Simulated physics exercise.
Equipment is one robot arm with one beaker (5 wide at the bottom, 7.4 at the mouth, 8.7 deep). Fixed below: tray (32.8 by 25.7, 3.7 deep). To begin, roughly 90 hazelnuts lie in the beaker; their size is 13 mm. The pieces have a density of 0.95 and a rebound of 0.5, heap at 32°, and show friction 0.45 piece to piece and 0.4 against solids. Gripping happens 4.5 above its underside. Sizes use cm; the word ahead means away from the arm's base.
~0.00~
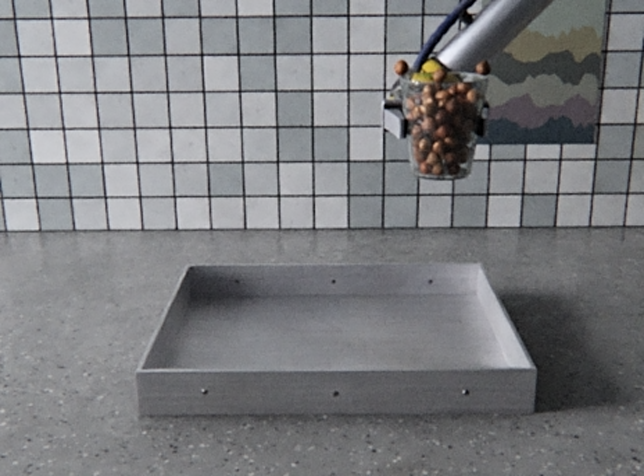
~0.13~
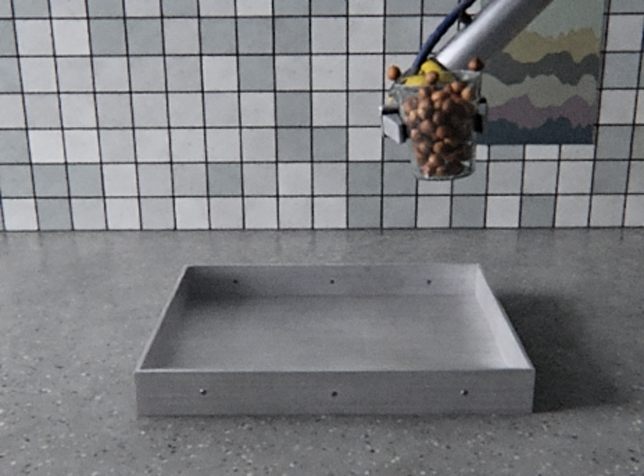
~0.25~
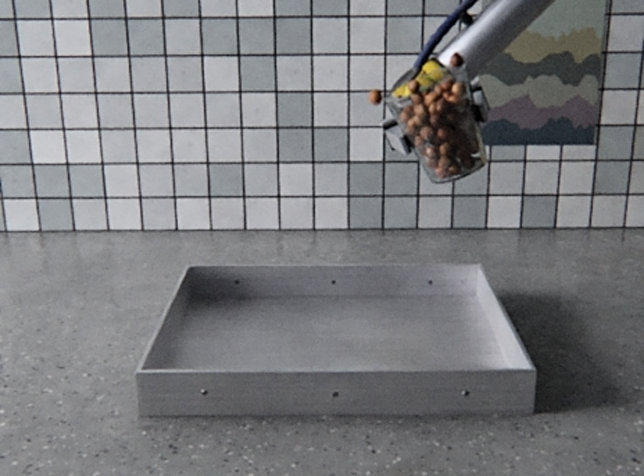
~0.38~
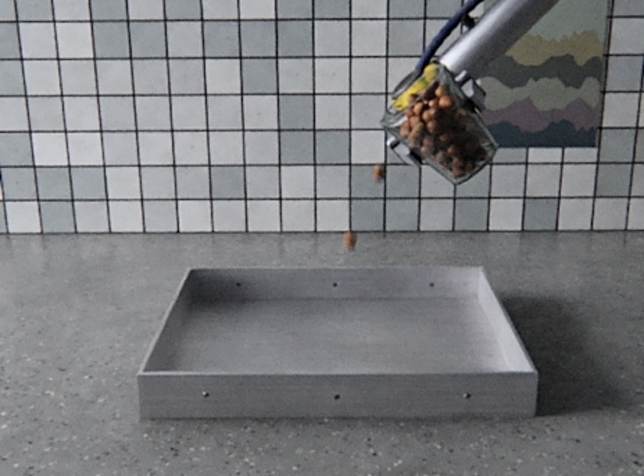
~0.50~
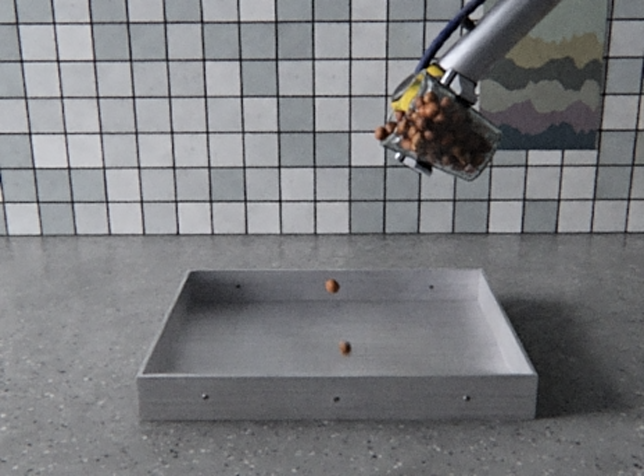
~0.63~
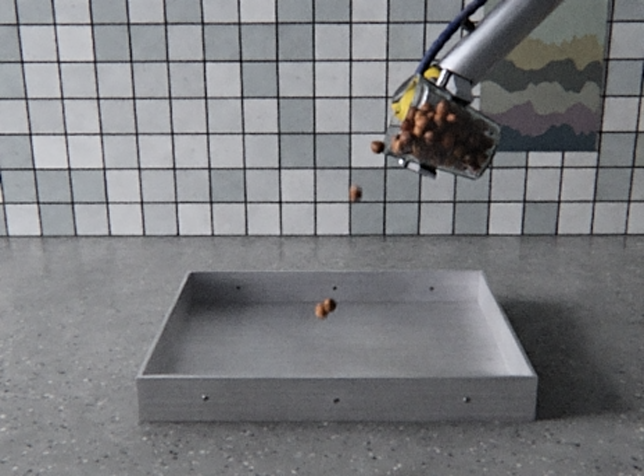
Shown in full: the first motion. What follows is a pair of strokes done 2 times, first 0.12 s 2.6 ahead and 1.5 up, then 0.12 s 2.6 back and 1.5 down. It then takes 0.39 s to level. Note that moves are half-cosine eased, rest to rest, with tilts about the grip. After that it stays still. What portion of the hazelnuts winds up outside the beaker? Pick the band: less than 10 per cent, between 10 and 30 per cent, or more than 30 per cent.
The share is more than 30 per cent.
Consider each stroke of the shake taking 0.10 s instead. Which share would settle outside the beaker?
Roughly 55 percent then.
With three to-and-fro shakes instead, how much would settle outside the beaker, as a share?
It would then be around 50 per cent.
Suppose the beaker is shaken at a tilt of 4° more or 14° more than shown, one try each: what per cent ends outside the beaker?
I'd say close to 50 and 70 per cent, in that order.
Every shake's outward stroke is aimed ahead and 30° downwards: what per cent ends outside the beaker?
About 20 per cent.
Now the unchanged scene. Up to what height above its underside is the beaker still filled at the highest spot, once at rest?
It reaches close to 6.5 cm in the end.
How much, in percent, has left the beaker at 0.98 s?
25 %.
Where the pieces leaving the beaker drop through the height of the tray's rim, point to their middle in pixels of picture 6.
Close to pixel (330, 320).
By 0.98 s, tilted 66° forward, highest piece 25 above the table; 66 in the beaker, 17 in the tray, 5 in flight or on a rim.
By 1.33 s, tilted 27° forward, highest piece 25 above the table; 52 in the beaker, 36 in the tray.
By 1.70 s, level, highest piece 24 above the table; 52 in the beaker, 36 in the tray.
By 2.75 s, level, highest piece 24 above the table; 52 in the beaker, 36 in the tray.
Final count, 52 in the beaker, 36 in the tray. That is 41 % outside the beaker.
